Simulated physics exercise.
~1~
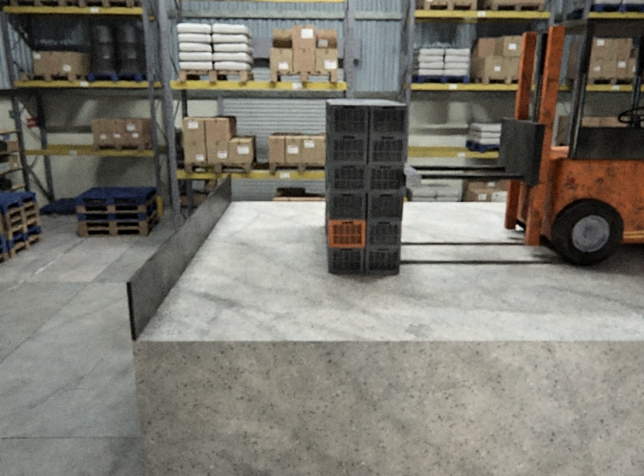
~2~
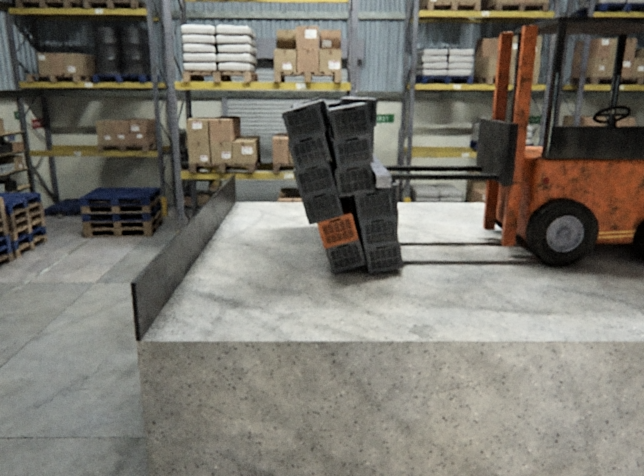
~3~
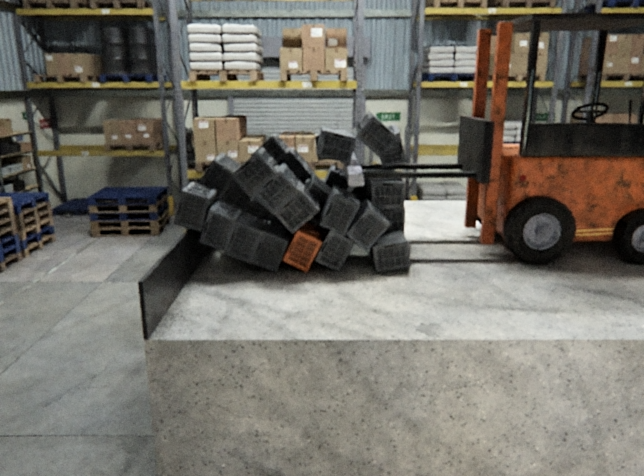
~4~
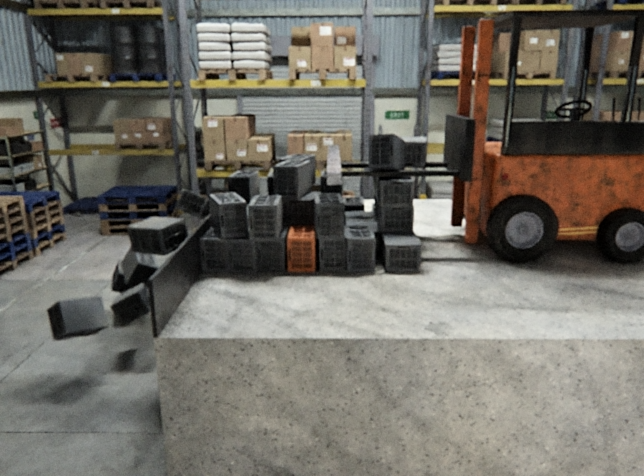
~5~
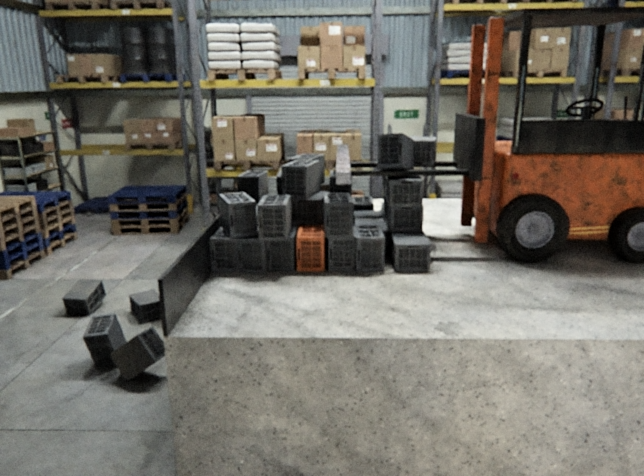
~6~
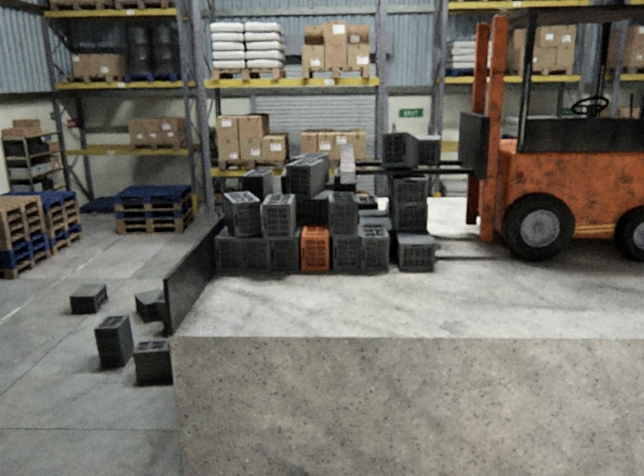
An orange forklift drives left across a raised concrete platform in a warehouse, pushing a beam on its forks into a tall stack of dark crates with a single orange one among them. The upper crates lean left, and the stack buckles and topples toward the low board along the platform's edge. Crates tumble into a heap against the board, and a few spill over it toward the floor below. The forklift stops pushing. The fallen crates settle on the floor, while most remain piled on the platform, the orange one resting on its side in the bottom row.
